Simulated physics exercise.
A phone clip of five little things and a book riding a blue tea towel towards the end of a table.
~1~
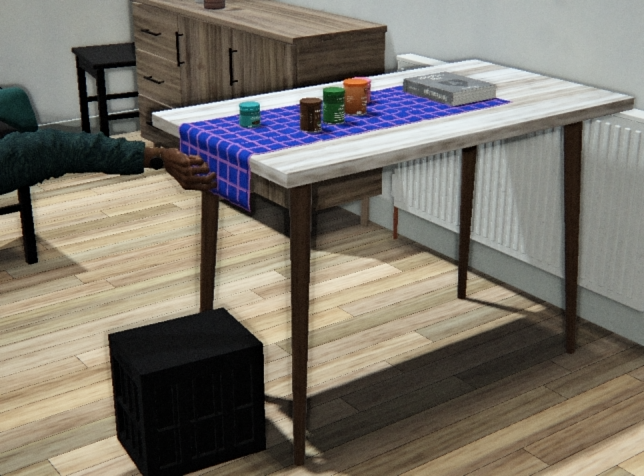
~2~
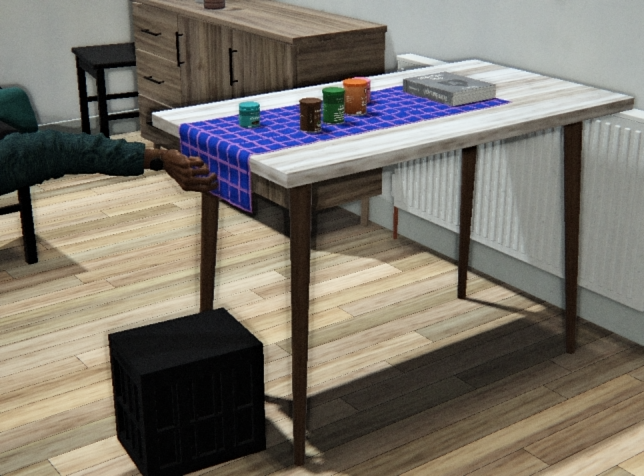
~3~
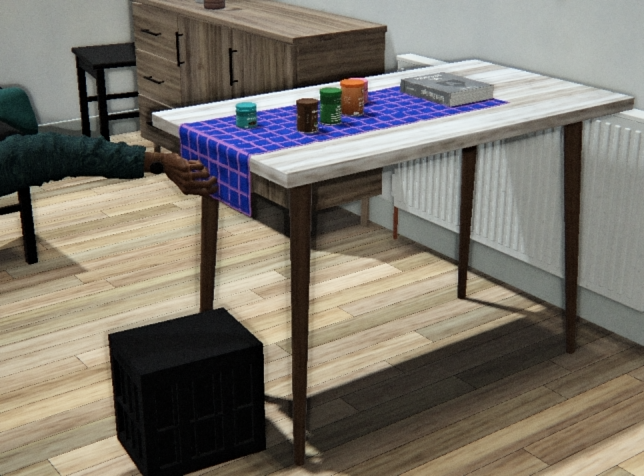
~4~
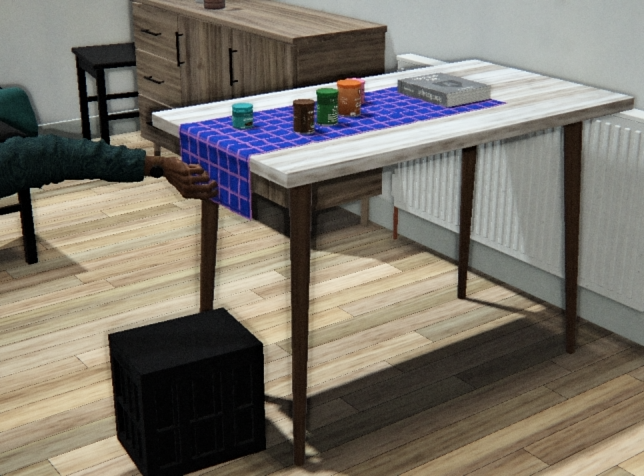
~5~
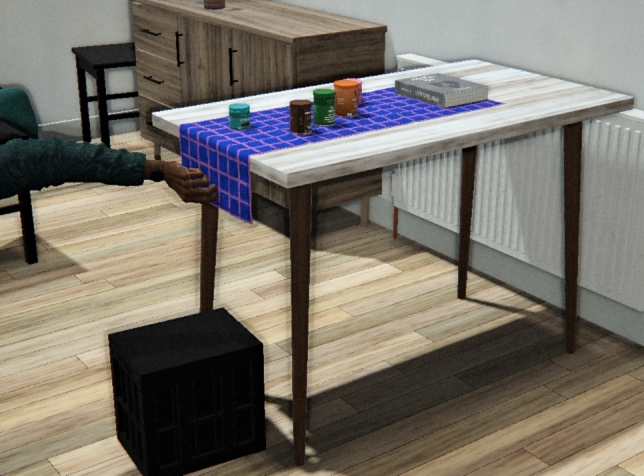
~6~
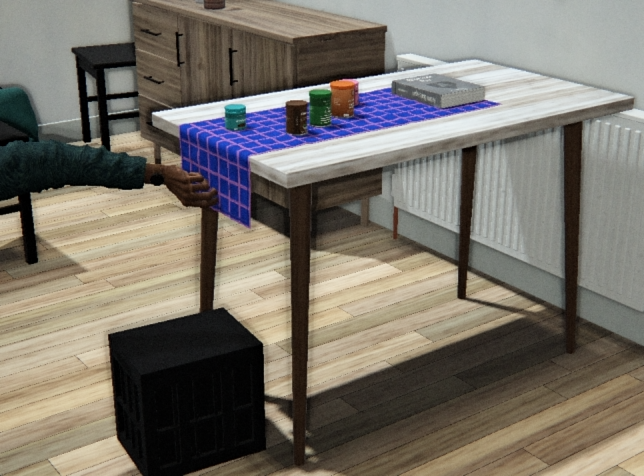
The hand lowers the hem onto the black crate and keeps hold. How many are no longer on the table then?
The count of fallen things is three.
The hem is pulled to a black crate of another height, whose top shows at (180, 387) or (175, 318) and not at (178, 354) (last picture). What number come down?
In that case 4 and 2.
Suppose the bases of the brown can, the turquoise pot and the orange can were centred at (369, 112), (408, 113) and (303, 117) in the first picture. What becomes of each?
The brown can holds on, the turquoise pot does not fall, the orange can falls.
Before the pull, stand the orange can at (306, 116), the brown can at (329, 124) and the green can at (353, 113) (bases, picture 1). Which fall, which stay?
The orange can falls; the brown can is carried off; the green can stays on.
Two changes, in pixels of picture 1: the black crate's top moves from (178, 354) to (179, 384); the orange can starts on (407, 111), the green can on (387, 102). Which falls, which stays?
The orange can stays on, the green can remains up.
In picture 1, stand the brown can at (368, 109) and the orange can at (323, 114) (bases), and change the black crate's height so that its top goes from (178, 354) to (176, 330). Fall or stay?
The brown can does not fall, the orange can holds on.
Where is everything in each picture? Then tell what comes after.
The first frame shows hem (251, 212); turquoise pot (250, 104); brown can (311, 100); green can (334, 89); orange can (355, 81); pink pot (361, 80); top of the crate (178, 354).
The second frame shows hem (252, 213); turquoise pot (249, 104).
The third frame shows hem (251, 217); brown can (307, 101).
The fourth frame shows hem (251, 221); green can (327, 90); top of the crate (178, 354).
The fifth frame shows hem (253, 224); orange can (346, 83).
The sixth frame shows hem (251, 229); turquoise pot (235, 106); brown can (297, 102); green can (320, 92); orange can (343, 83); pink pot (348, 82).
Soon after, hem near (216, 270); turquoise pot gone.
Then, hem near (216, 313); turquoise pot and brown can gone.
At rest, hem on the crate; turquoise pot, brown can and green can gone. It carries off three.
